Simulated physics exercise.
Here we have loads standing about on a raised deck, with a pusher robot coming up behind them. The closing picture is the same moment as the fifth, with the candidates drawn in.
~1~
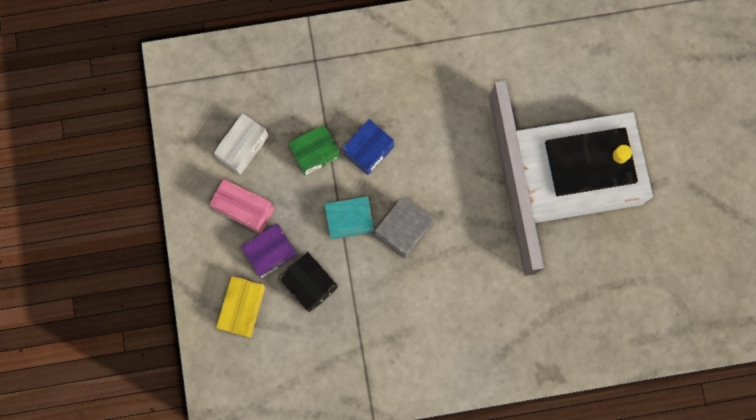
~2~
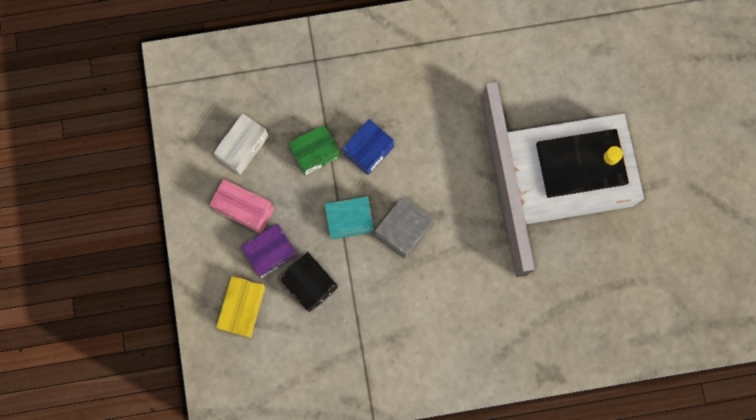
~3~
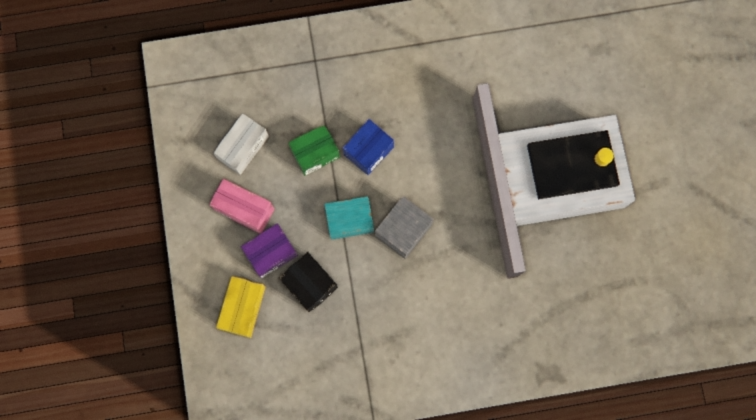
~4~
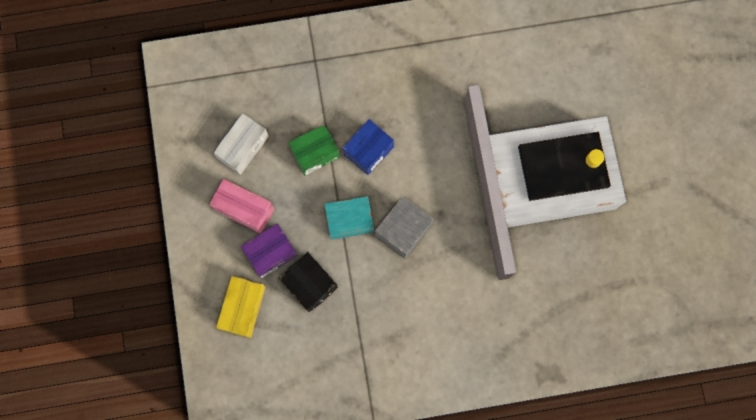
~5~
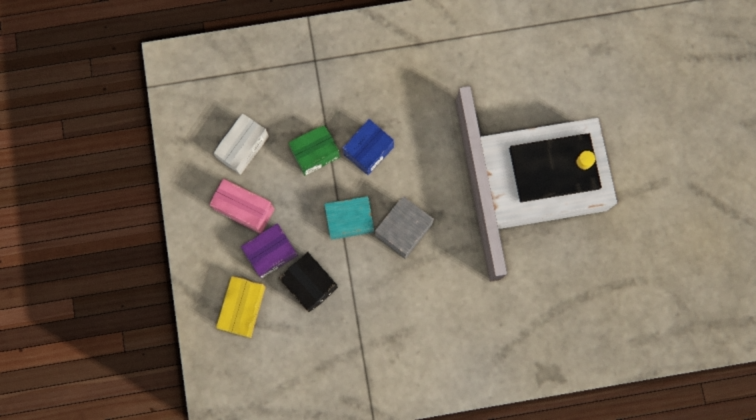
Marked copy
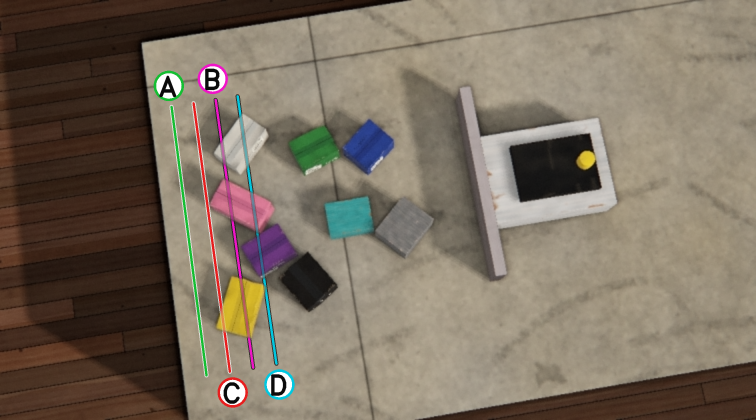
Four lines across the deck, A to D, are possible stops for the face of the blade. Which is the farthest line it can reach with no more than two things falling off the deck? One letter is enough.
No farther than B.
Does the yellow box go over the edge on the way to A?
Yes.
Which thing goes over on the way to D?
The yellow box.
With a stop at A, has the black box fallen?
By then, yes.
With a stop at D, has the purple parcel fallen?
No.
On the copy, A at (189, 237); B at (234, 230); C at (211, 234); D at (256, 226).
On B. First, robot (459, 183); green parcel (304, 152); blue box (351, 149).
Then, robot (368, 198); yellow box (217, 311); white parcel (219, 139).
Finally, robot (299, 209); yellow box over the edge; pink box (167, 227); one fallen.
By contrast, A drops six; C drops five; D is within the limit but short.
